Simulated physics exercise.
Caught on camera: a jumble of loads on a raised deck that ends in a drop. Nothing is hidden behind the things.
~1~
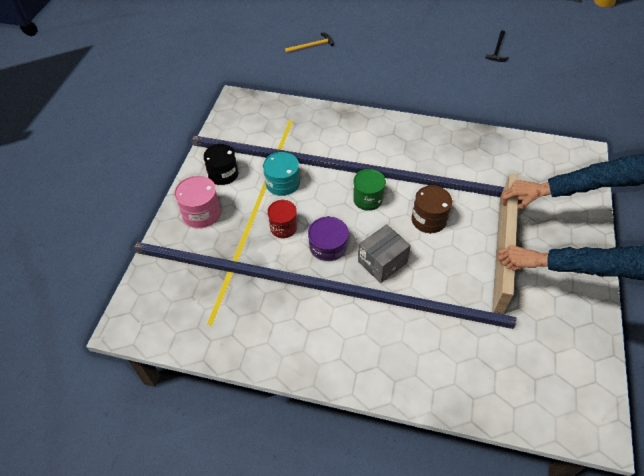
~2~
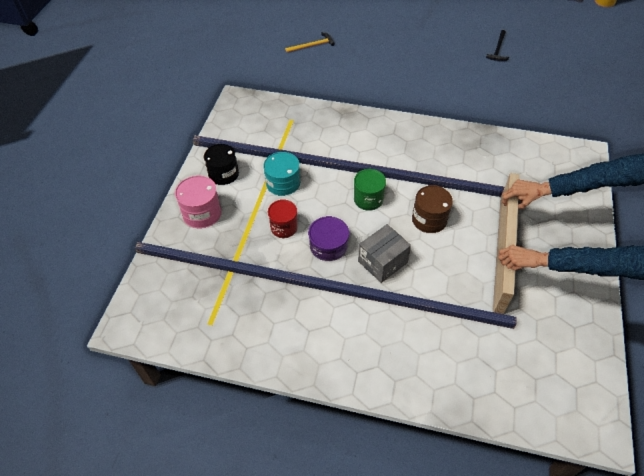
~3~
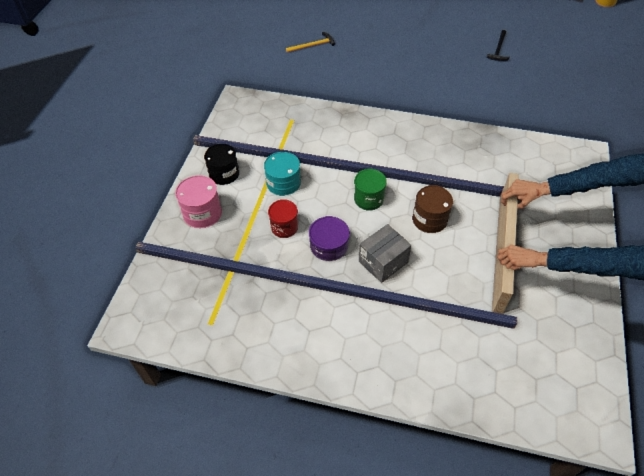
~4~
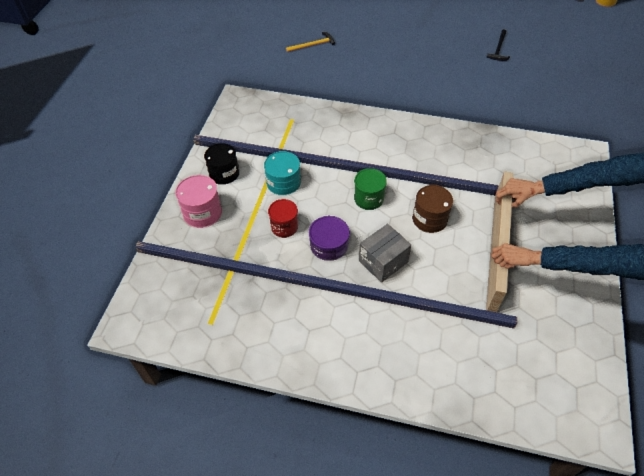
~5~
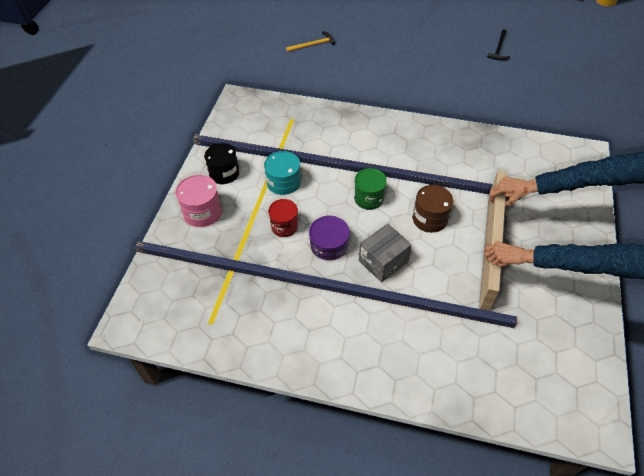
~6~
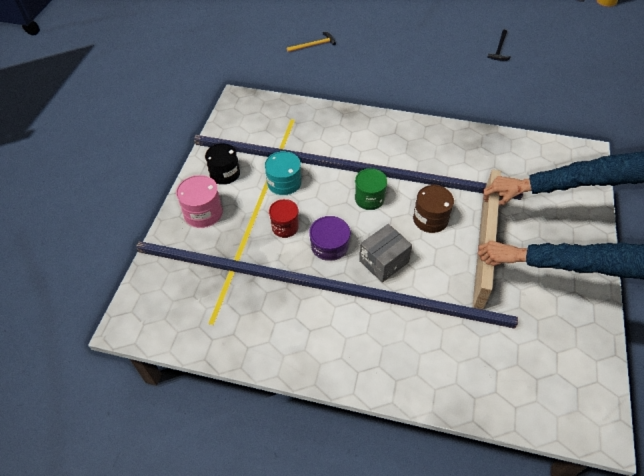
Wooden plank held by two hands sliding slightly left between dark rails toward colourful canisters and a grey parcel sitting still.
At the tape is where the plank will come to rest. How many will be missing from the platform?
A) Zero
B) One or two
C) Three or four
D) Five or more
Zero.
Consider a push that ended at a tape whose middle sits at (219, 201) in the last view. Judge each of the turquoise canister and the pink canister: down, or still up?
The turquoise canister stays put and the pink canister is gone.
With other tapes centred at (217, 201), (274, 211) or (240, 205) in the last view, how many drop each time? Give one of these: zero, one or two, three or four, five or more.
Result per tape, in order - just one or two / not one / either one or two.
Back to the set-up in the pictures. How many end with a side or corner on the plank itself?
Total: 3.
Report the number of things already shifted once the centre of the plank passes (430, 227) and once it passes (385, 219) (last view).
First 1 and then 4.
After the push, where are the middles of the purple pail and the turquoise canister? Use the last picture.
The purple pail stops around (200, 211); the turquoise canister around (225, 162).
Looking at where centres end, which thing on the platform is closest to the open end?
The pink canister, it is.
Soon after, none off yet; pink canister at rest near (200, 202); black canister at rest near (223, 164); turquoise canister at rest near (283, 173).
After that, none off yet; pink canister at rest near (199, 202); black canister at rest near (223, 164); turquoise canister displaced a little near (265, 169).
In the end, the number that fall off is zero.
